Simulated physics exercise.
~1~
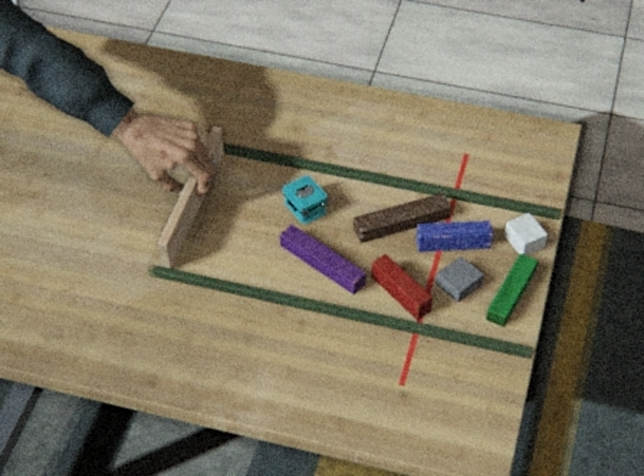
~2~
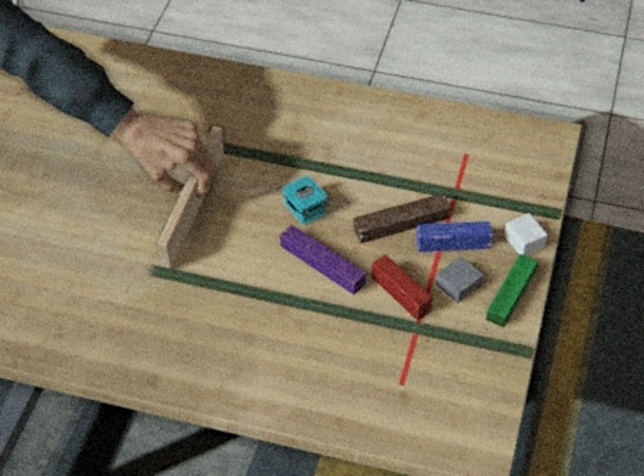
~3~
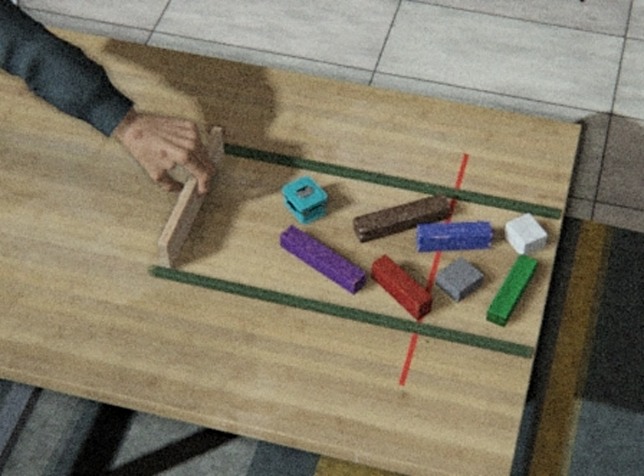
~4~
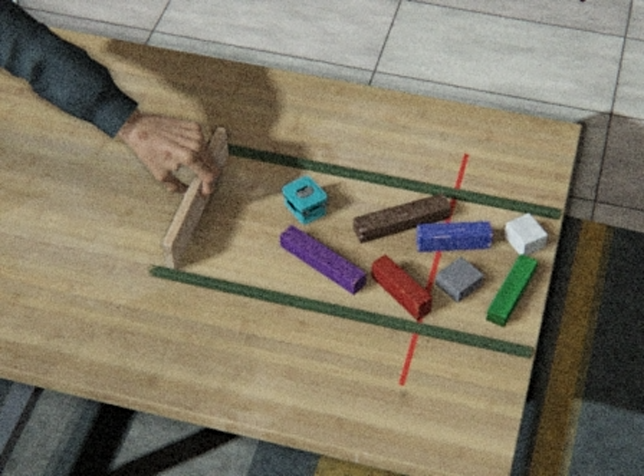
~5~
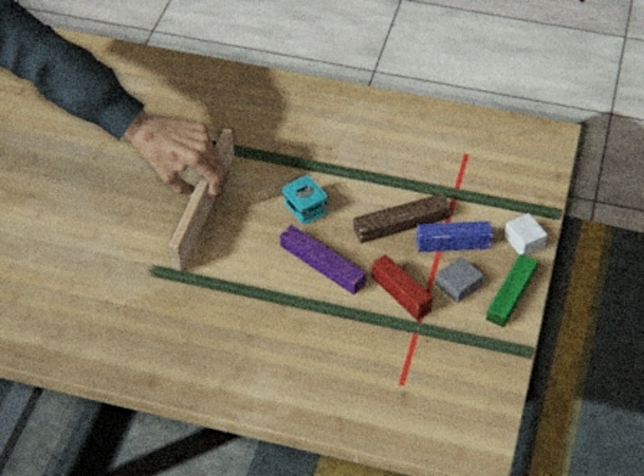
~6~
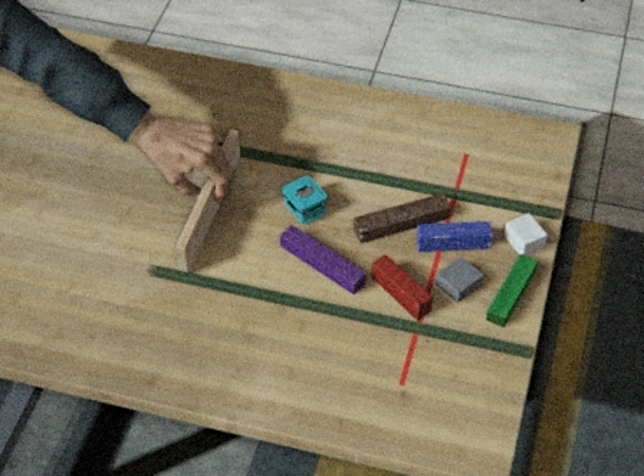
A hand slides a wooden board slightly right between two rails, behind motionless coloured pieces.
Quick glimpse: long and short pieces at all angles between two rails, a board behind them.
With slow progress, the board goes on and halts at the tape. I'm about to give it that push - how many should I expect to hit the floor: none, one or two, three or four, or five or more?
Expect none.
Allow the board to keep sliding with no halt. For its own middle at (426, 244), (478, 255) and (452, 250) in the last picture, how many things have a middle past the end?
The numbers past the end are 0, 3 and 2.
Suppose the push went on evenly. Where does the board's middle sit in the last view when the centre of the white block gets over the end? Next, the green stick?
Its middle is around (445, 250) and around (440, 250).
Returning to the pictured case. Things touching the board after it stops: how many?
The count is 2.
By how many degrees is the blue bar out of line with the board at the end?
It sits some 35° out of line.
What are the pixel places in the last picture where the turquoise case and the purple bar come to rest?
Around (470, 225) and around (470, 300).
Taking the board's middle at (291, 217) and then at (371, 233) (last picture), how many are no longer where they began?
I make it 2 at the first spot and 5 at the other.
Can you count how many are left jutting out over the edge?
Count: 2.
Soon after, none off yet; white block at rest near (526, 235); green stick at rest near (512, 290); grey block at rest near (459, 280).
In the end, the number that fall off is zero.
